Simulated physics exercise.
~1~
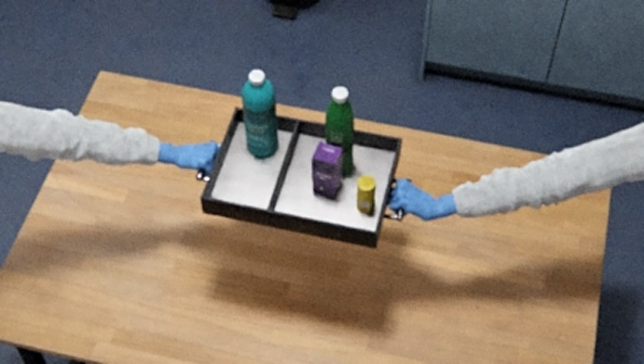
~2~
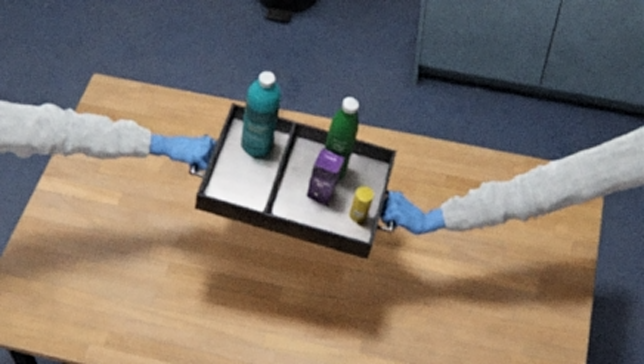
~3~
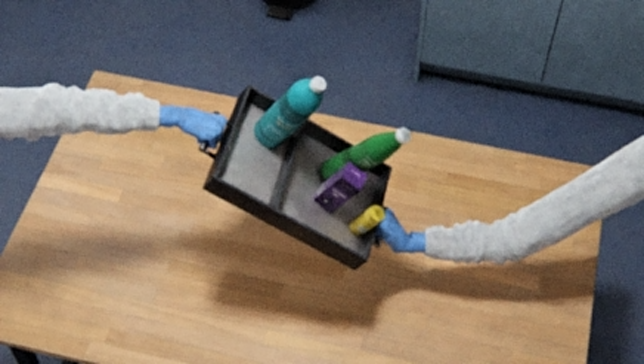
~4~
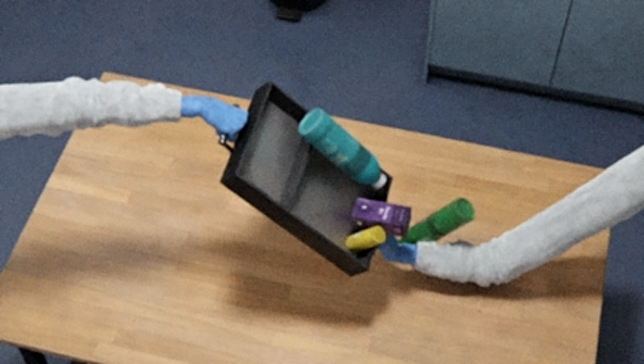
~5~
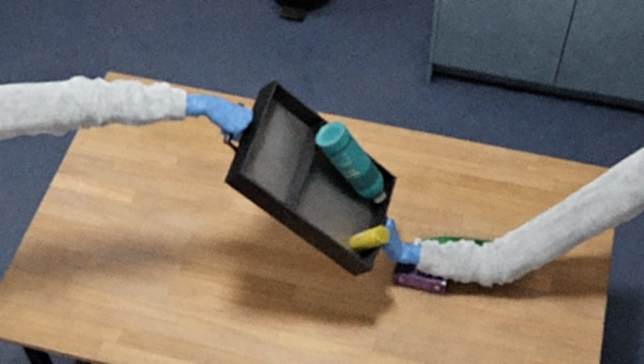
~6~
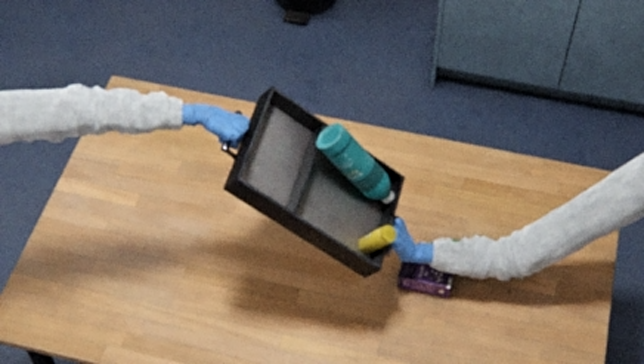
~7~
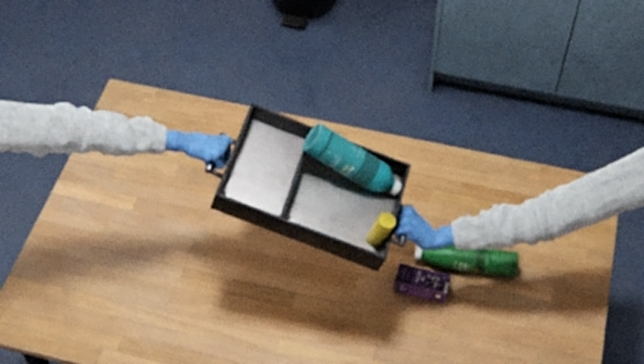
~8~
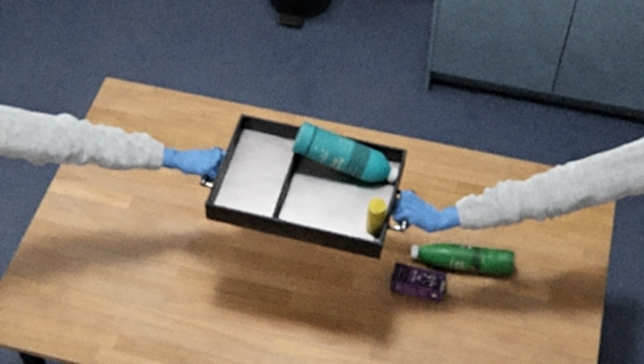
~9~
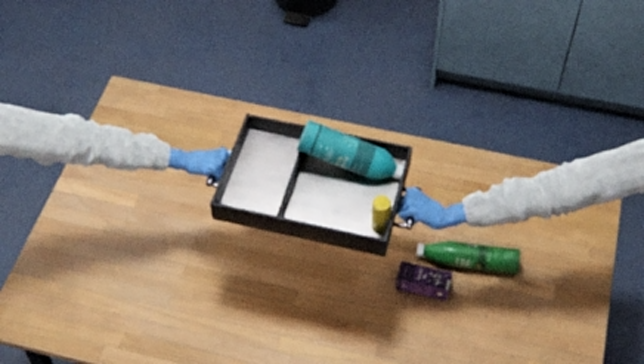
Gloved hands tipping a crate right, spilling a green bottle and purple carton, then levelling it with the turquoise bottle toppled inside.
